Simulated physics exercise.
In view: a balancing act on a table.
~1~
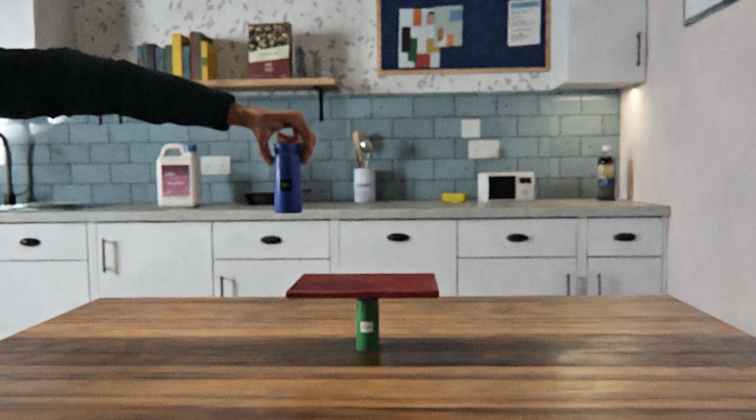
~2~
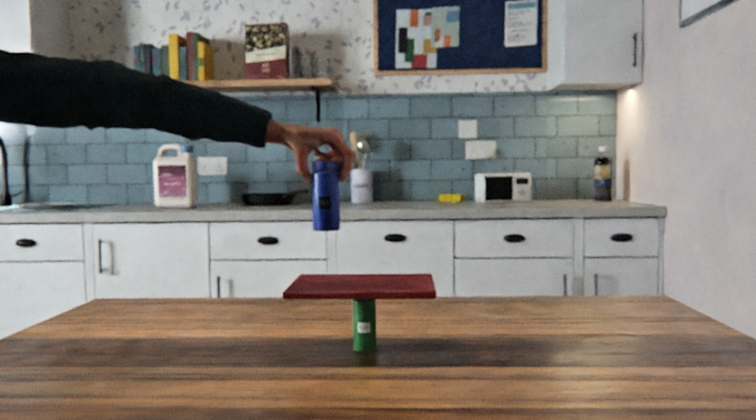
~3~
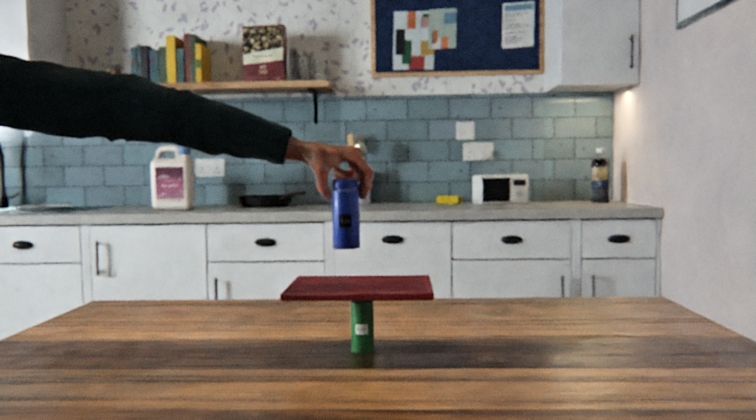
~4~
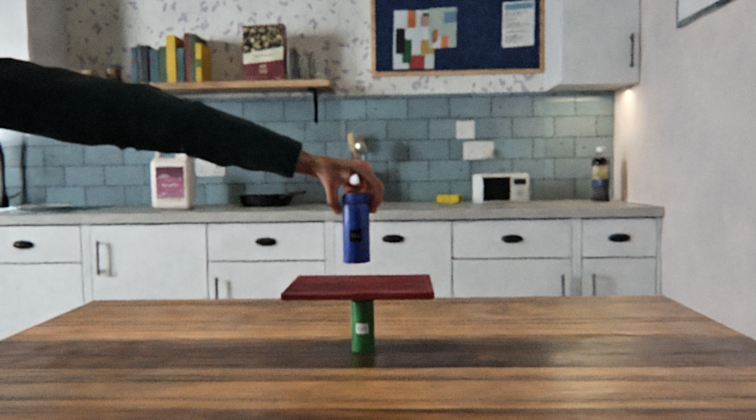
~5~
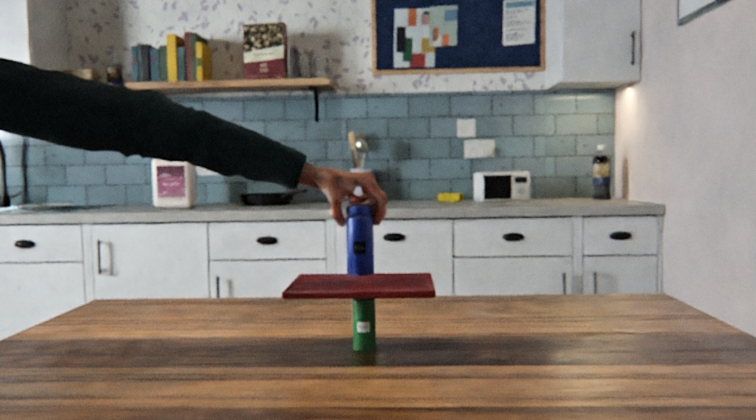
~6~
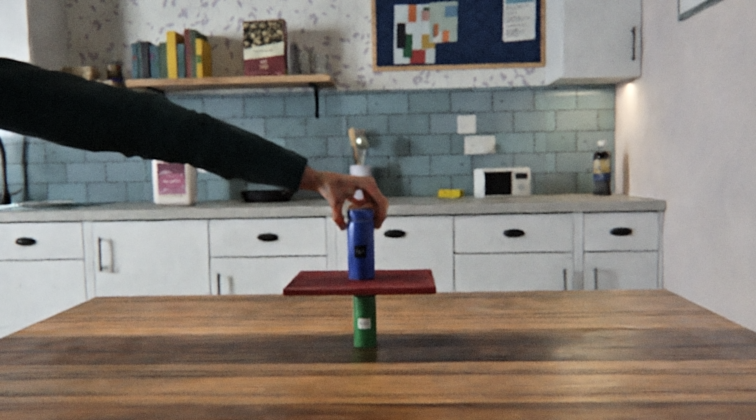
A hand in a dark sleeve carried a blue shaker rightward and down over a red lid balanced on a green cylinder, then set it upright on the lid's middle, still gripping it.
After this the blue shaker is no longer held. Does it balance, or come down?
The stack keeps its balance.
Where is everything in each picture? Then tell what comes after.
Coming down; blue shaker (288, 179); red lid (365, 285), in the first picture.
Coming down; blue shaker (326, 196); red lid (362, 286), in the second picture.
Coming down; blue shaker (346, 214); red lid (360, 287), in the third picture.
Coming down; blue shaker (356, 228); red lid (360, 287), in the fourth picture.
Coming down; blue shaker (360, 240); red lid (362, 285), in the fifth picture.
Set down, still held; blue shaker (361, 244); red lid (362, 282), in the sixth picture.
Then, 0.20 s after the last picture, nothing has stirred.
Then, 0.50 s after the last picture, blue shaker resting near (361, 244).
At rest, all 3 in place. Seen from the same camera at the end, blue shaker near (361, 244). The stack holds.
